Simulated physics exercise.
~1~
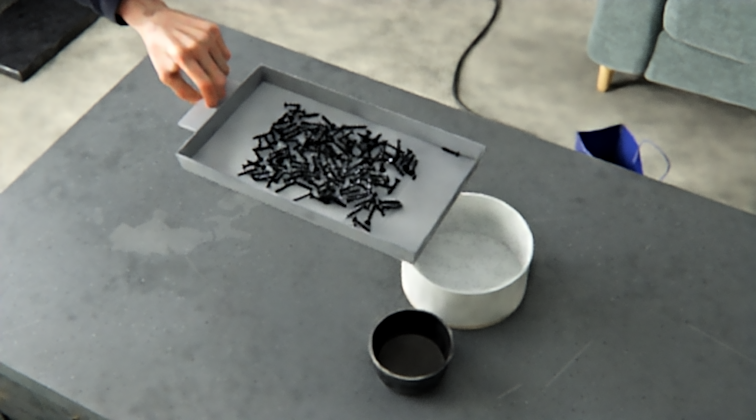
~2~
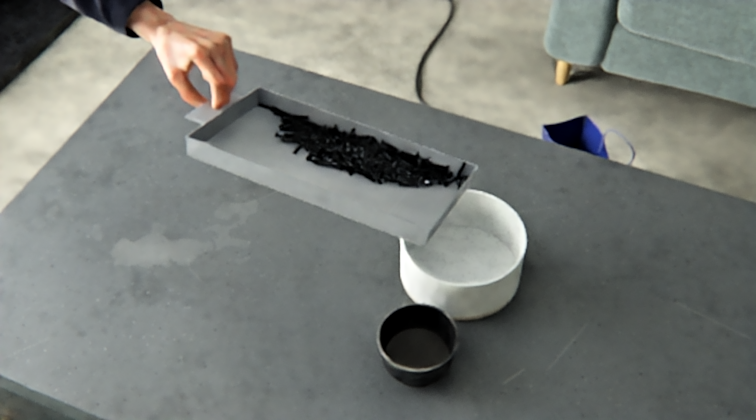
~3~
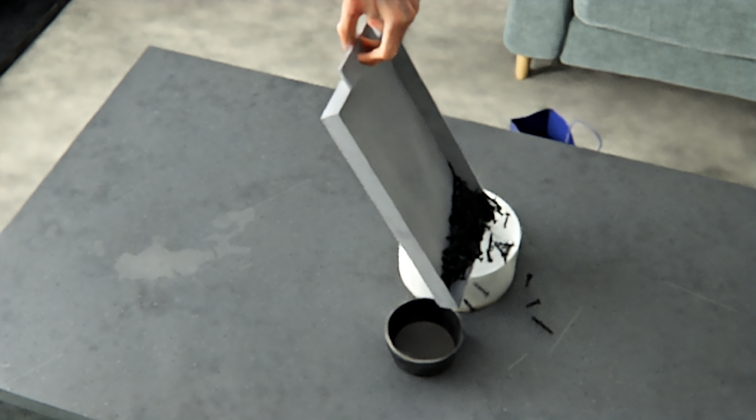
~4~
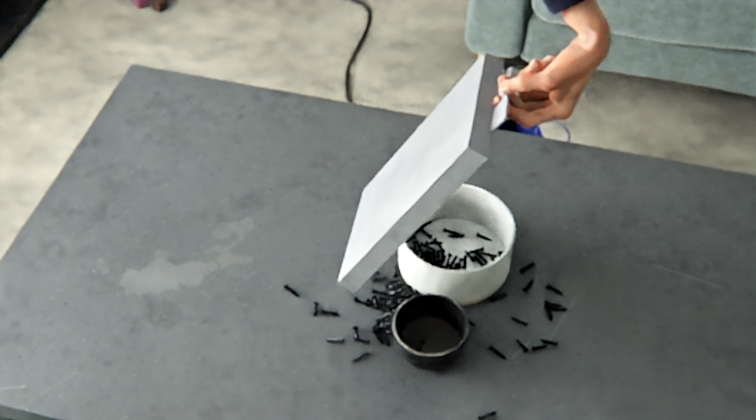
A hand holds a shallow grey tray of black screws over a dark grey table, seen from above, with a pale sofa behind. A white pot stands below the tray's right end, and a smaller black dish sits in front of it. The tray tips to the right and the screws gather along its far side. It tilts steeply, and they slide down in a heap, spilling into the pot and onto the table. Finally the tray is turned right over, with many screws in the white pot and many others scattered around both containers.
